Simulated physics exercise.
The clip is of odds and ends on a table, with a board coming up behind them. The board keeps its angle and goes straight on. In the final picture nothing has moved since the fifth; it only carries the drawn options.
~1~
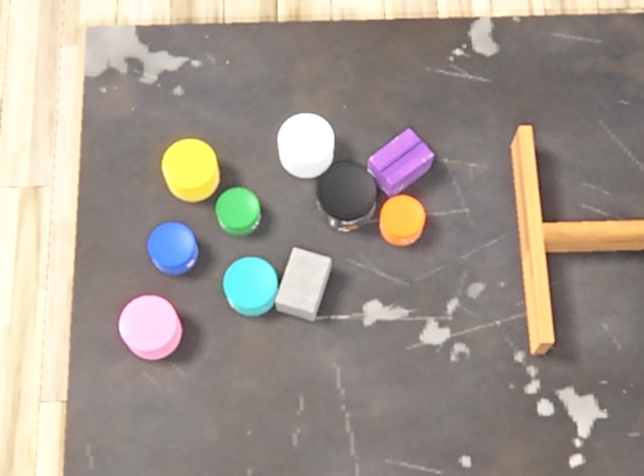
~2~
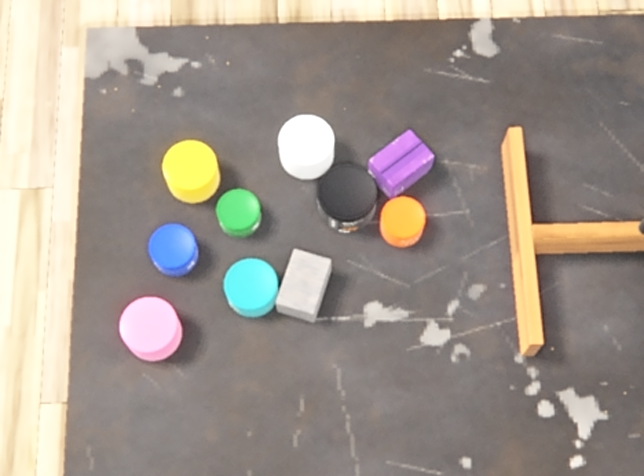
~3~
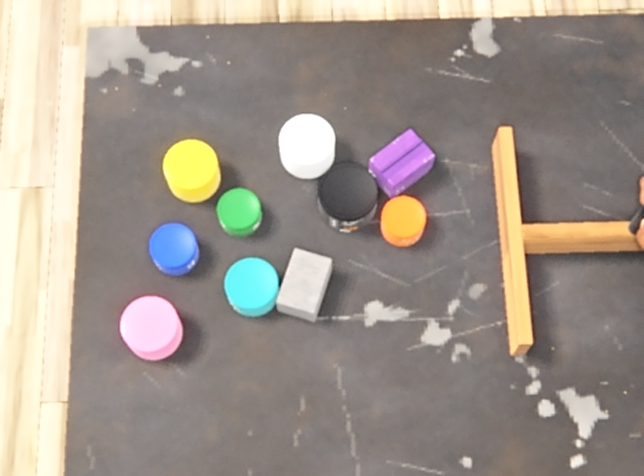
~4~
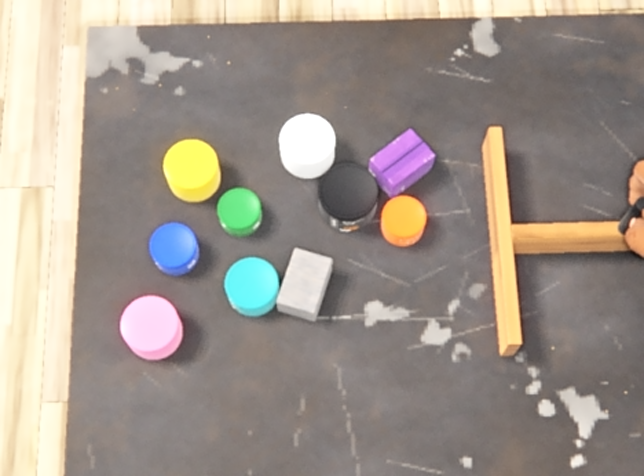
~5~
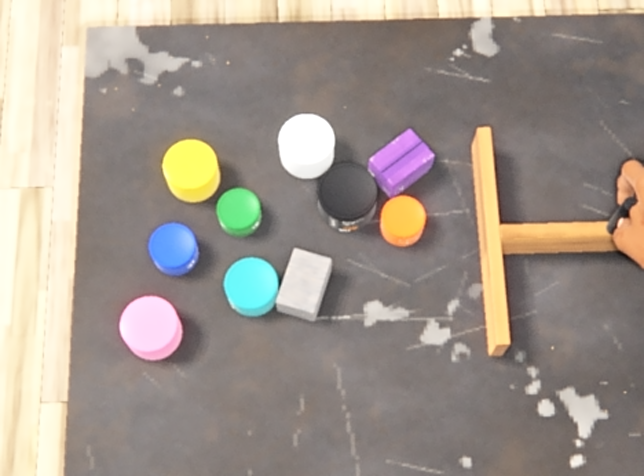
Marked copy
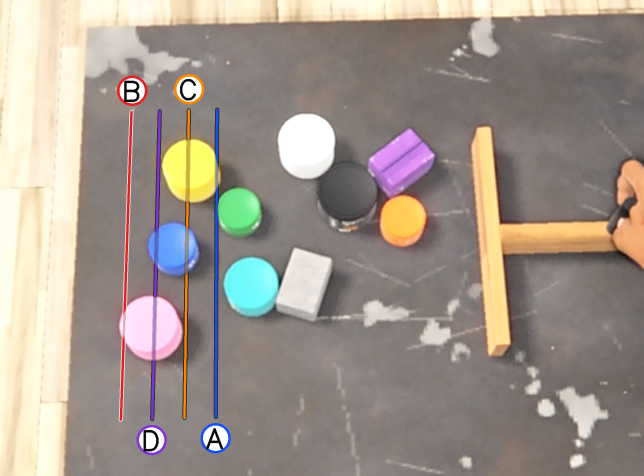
On a dark worn table, a hand slides a wooden T-shaped board slowly left toward colourful tubs.
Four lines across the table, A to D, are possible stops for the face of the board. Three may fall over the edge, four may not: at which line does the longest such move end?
Line D.
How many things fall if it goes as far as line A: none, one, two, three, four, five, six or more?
In all, none.
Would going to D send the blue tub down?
Yes.
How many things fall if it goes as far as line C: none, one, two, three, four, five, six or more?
The count is none.
On the marked copy, A at (216, 255); B at (126, 258); C at (187, 256); D at (156, 257).
With D. Early on, board (372, 235); white tin (296, 145); purple box (330, 175).
Further on, board (252, 239); green tub (139, 198); blue tub (140, 260).
At the end, board (156, 241); blue tub over the edge; green tub over the edge; two fallen.
As for the rest, A is within the limit but short; B drops five; C is within the limit but short.
